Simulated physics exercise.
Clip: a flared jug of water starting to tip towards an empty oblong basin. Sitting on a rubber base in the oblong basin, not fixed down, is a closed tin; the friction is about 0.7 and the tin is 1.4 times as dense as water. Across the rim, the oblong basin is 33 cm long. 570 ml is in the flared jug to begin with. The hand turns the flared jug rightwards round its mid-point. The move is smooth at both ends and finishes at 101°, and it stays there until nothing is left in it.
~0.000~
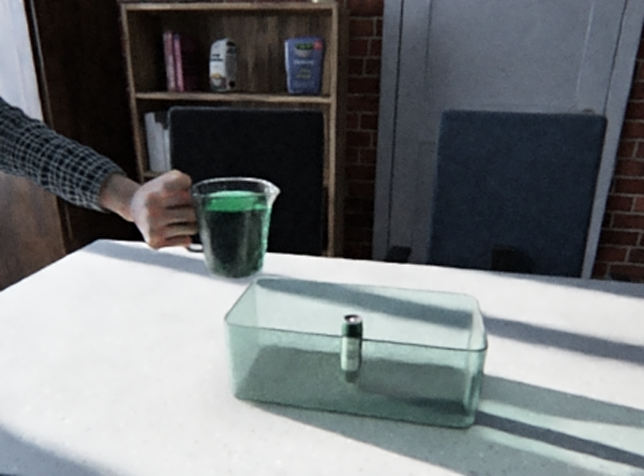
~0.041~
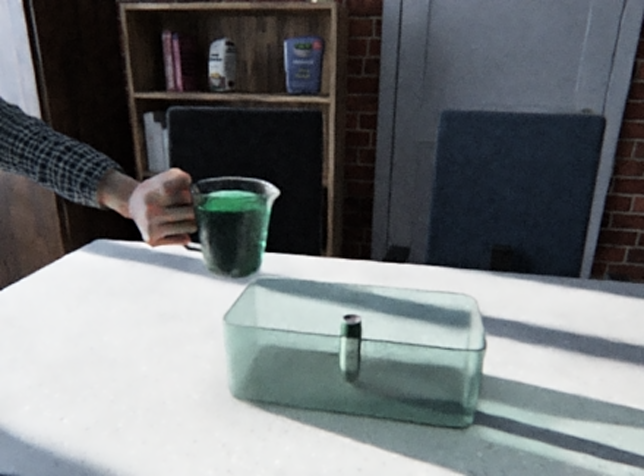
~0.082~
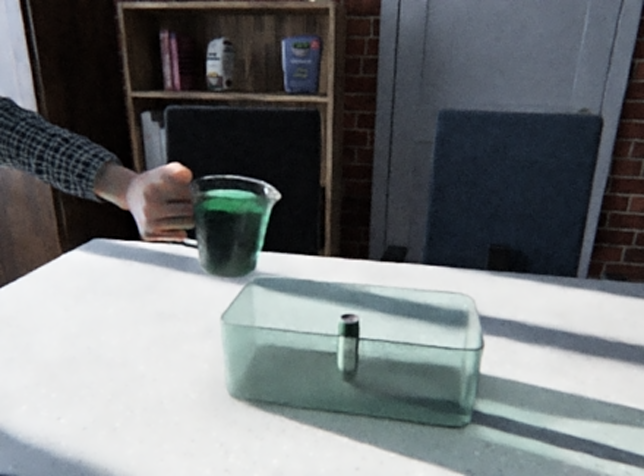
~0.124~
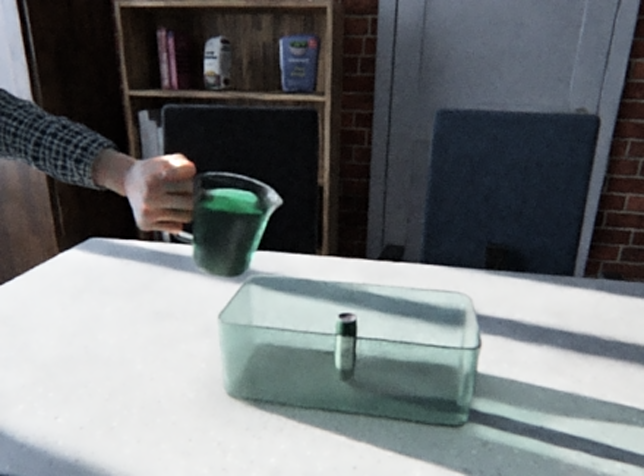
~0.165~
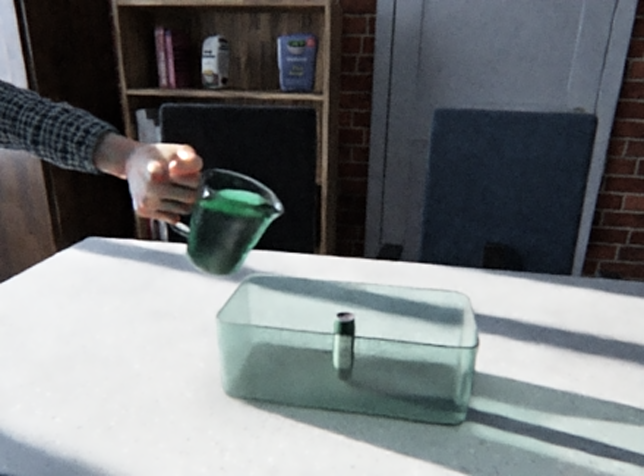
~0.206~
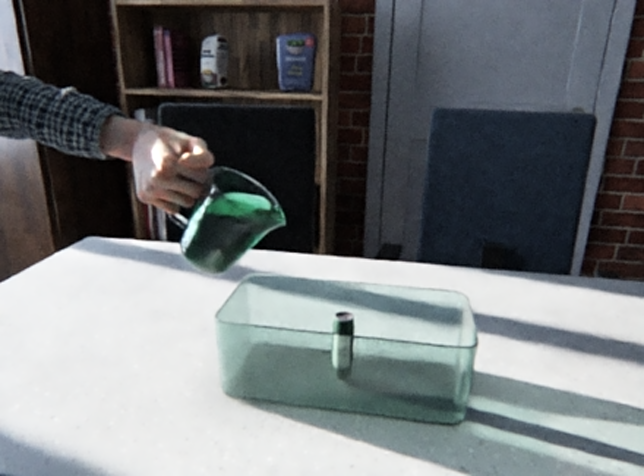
A hand in a checked sleeve held a clear jug of green liquid and steadily tilted it rightwards beside a see-through oblong basin, where a small tin stood still on the white table.
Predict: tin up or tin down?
It will stay on its base.
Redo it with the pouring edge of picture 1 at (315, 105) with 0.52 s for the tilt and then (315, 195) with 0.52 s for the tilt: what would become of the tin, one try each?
The tin stays vertical the first time and overturns the second time.
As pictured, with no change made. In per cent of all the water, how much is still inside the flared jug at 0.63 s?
Some 12 per cent.
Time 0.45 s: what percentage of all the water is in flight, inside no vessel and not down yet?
Close to 20 in a hundred.
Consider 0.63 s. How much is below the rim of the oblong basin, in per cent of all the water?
My estimate is about 78 percent.
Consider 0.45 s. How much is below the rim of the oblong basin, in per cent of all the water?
Some 30 per cent.
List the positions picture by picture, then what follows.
Tilt 0°; pouring edge (279, 192); surface from (200, 198) to (270, 202); the oblong basin's rim runs from (240, 298) to (481, 322); the tin's top is at (353, 321), in the first picture.
Tilt 2°; pouring edge (279, 193); surface from (200, 197) to (270, 202), in the second picture.
Tilt 6°; pouring edge (280, 196); surface from (200, 194) to (269, 204), in the third picture.
Tilt 14°; pouring edge (281, 203); surface from (201, 193) to (272, 206), in the fourth picture.
Tilt 23°; pouring edge (284, 212); surface from (202, 195) to (276, 209), in the fifth picture.
Tilt 34°; pouring edge (285, 223); surface from (199, 207) to (284, 218), in the sixth picture.
After 0.45 s the tilt is 97° and 49 per cent is still to pour; the tin stands where it began.
After 0.63 s the tilt is 101° and 12 per cent is still to pour; the tin stands 1 cm from where it began.
After 0.82 s the tilt is 101° and 1 per cent is still to pour; the tin stands 1 cm from where it began.
After 1.02 s the tilt is 101° and 0 per cent is still to pour; the tin stands 1 cm from where it began.
In the end the tin stands 1 cm from where it began.
